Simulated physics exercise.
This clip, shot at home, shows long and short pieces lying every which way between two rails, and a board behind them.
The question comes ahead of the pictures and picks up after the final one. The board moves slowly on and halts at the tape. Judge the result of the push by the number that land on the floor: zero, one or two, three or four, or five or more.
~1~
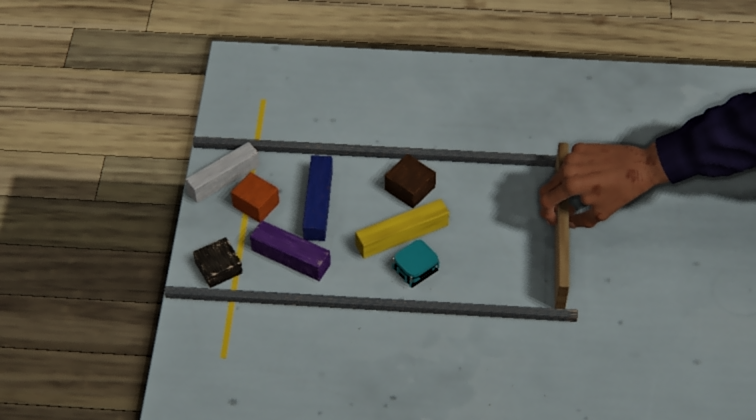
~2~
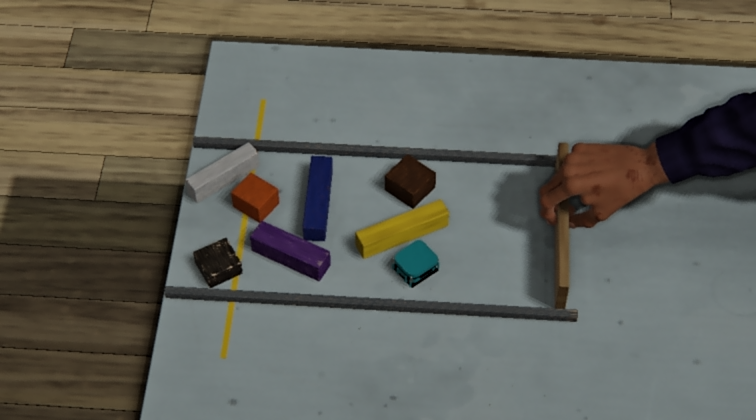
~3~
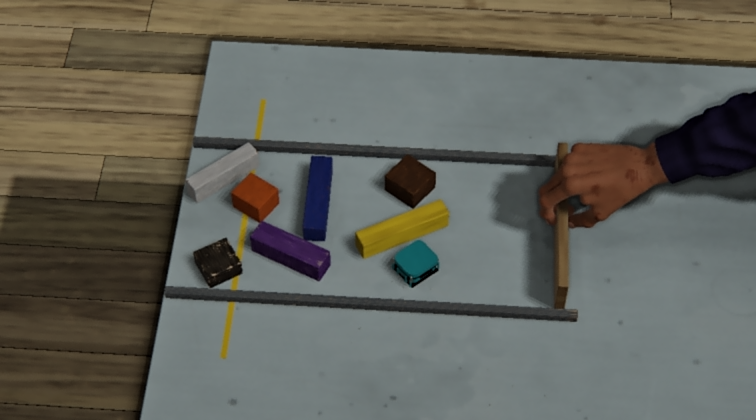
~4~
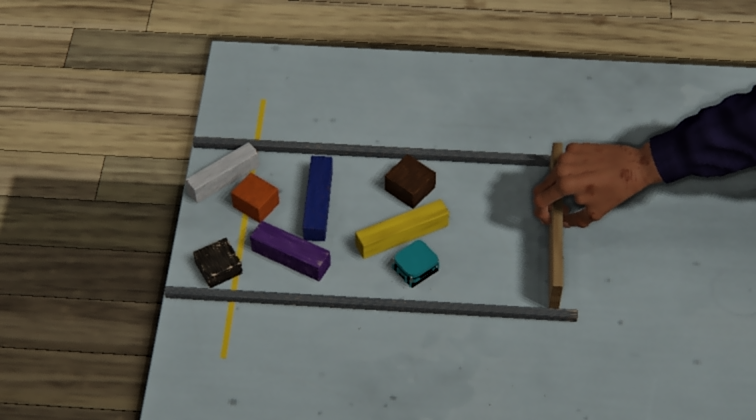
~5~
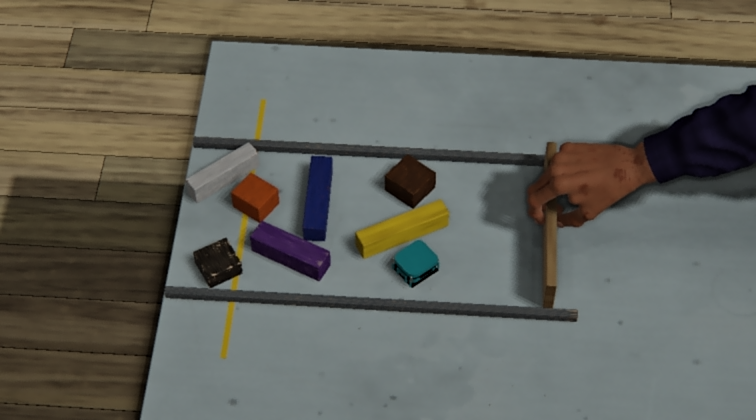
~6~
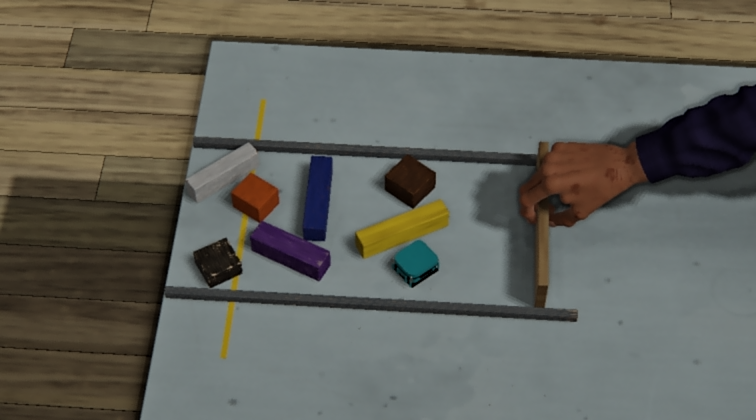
The count of pieces that drop is three or four, then.
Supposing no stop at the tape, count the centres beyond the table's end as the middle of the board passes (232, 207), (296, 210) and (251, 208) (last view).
The numbers are 4, 0 and 3.
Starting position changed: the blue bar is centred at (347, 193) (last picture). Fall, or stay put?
Note - blue bar retained.
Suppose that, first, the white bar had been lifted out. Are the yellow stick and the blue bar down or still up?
As for the yellow stick, it is left in place; as for the blue bar, it is left in place.
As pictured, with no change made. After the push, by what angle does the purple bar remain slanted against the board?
Angle: Around 35°.
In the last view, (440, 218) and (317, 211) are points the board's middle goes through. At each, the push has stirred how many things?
Tally: 2; 8.
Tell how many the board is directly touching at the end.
3 in contact.
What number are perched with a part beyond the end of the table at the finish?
The total here is 1.
Early on, none off yet; white bar at rest near (223, 173); black block at rest near (218, 263); orange block at rest near (255, 198).
Finally, the number that fall off is three or four; lost, orange block, black block and white bar.
